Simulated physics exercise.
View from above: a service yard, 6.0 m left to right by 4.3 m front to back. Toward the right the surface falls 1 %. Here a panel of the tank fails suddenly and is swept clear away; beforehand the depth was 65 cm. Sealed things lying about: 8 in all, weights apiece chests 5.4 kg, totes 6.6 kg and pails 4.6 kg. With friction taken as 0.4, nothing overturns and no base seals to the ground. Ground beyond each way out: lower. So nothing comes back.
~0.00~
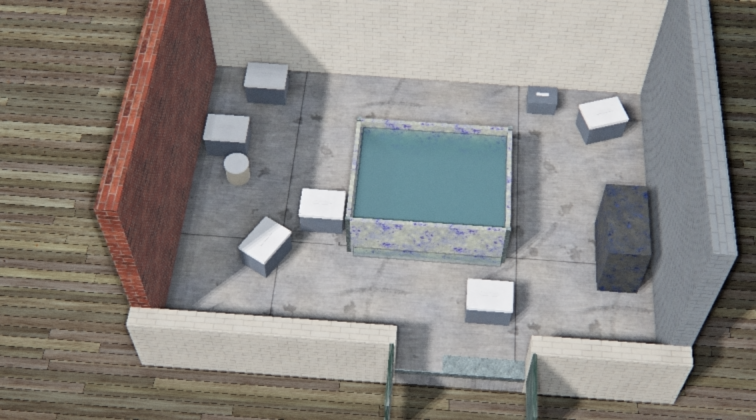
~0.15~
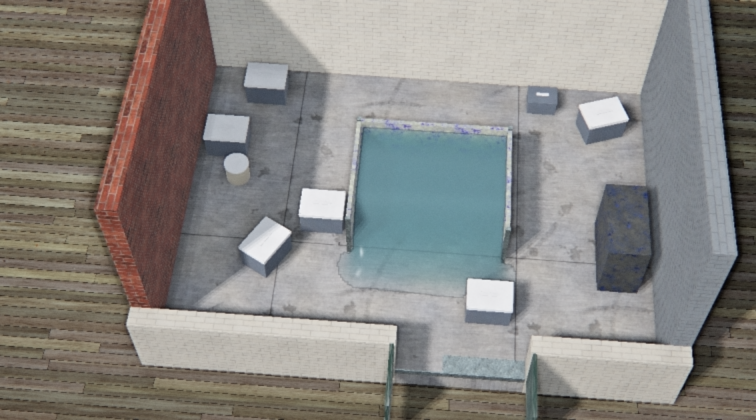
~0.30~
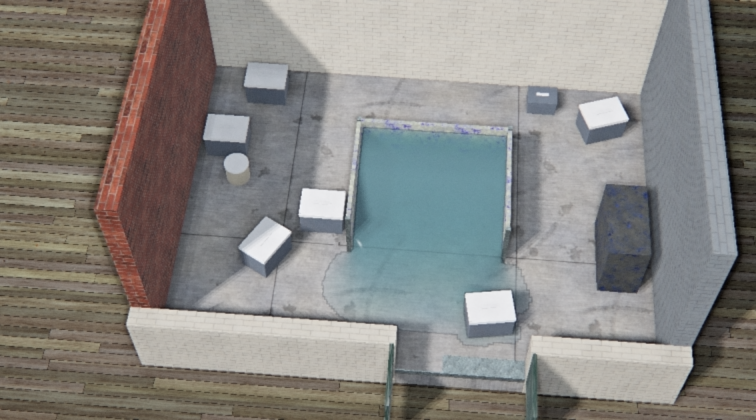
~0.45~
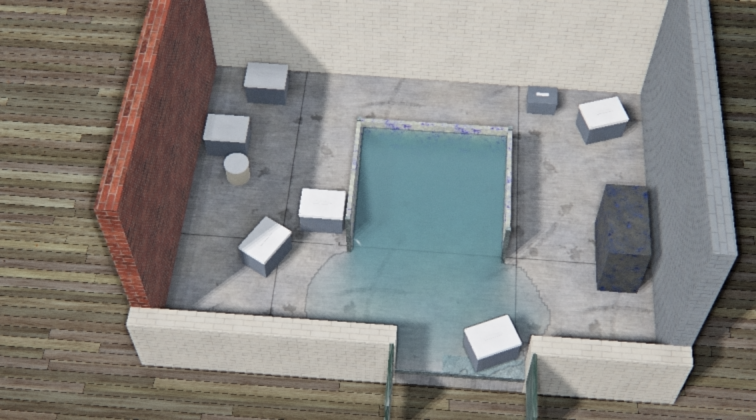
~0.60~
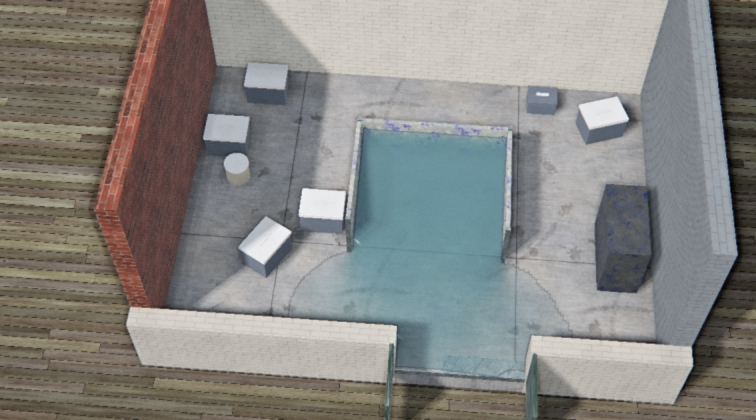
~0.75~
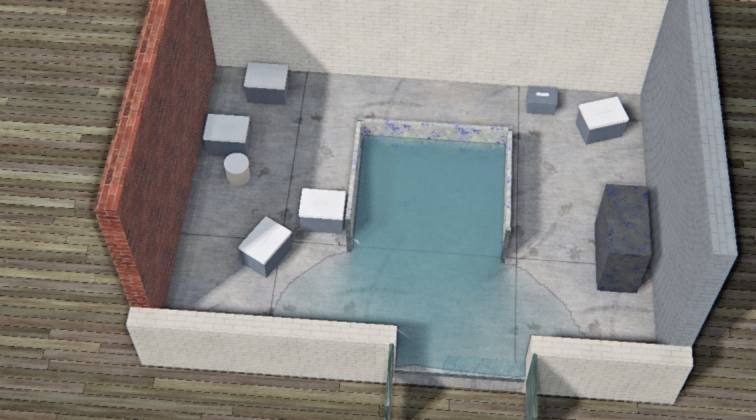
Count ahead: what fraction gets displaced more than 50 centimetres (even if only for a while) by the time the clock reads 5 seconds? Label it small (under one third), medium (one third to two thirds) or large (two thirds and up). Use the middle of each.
Medium.
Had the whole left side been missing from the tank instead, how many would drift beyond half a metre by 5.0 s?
Then the count would be 8.
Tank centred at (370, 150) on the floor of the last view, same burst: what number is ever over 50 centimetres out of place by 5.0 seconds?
So the tally would be 5.
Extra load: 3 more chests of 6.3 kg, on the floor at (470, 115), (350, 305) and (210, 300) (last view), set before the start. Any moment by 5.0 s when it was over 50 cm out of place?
One after another they come out inside the limit, above it, above it.
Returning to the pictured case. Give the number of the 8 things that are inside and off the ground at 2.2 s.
Of them, 0.
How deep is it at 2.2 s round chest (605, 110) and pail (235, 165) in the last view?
Around 0 cm and 0 cm.
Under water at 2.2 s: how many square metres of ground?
My estimate is roughly 11.0 m2.
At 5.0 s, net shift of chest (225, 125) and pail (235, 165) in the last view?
Distances: 120 cm; 120 cm.
After 1.1 s 1 of 8 are over 50 cm from their spots; 0 afloat.
After 2.2 s 1 of 8 are over 50 cm from their spots; 0 afloat.
After 3.5 s 4 of 8 are over 50 cm from their spots; 0 afloat.
After 5.0 s 5 of 8 are over 50 cm from their spots, and 5 have been at some point; 2 afloat.
